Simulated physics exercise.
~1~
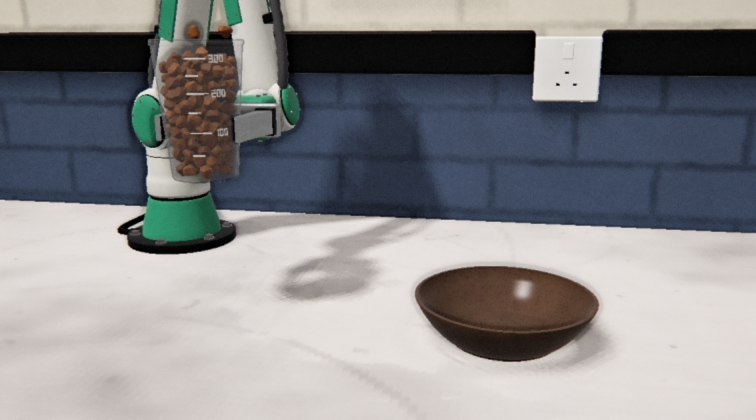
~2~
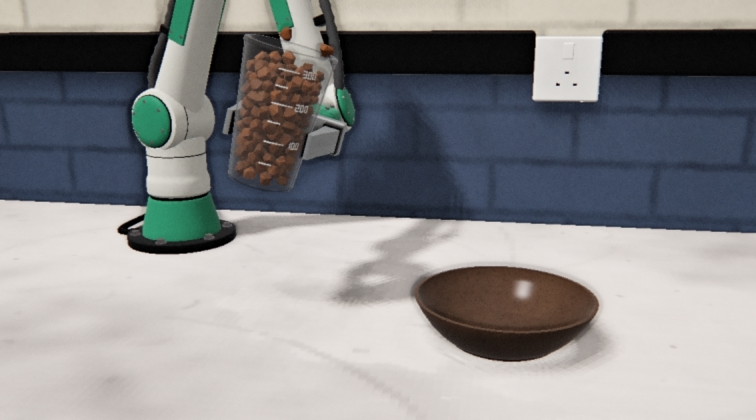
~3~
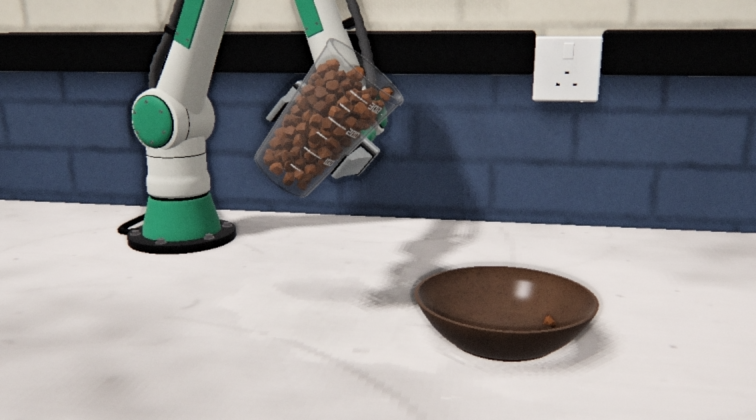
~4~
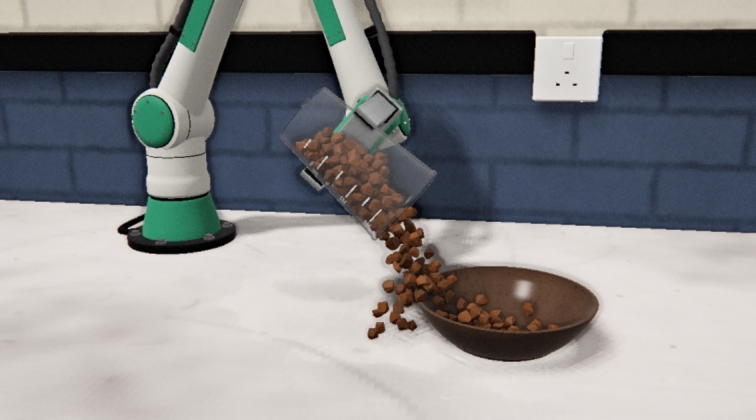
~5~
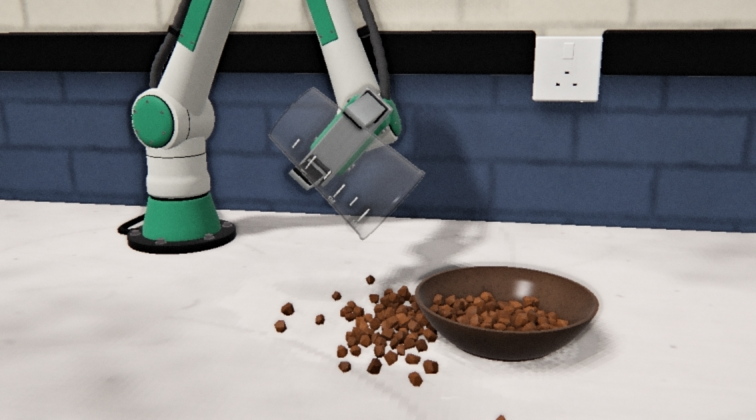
A robot arm tipping a clear beaker of brown pet food over a brown bowl, spilling many pellets onto the table beside it.
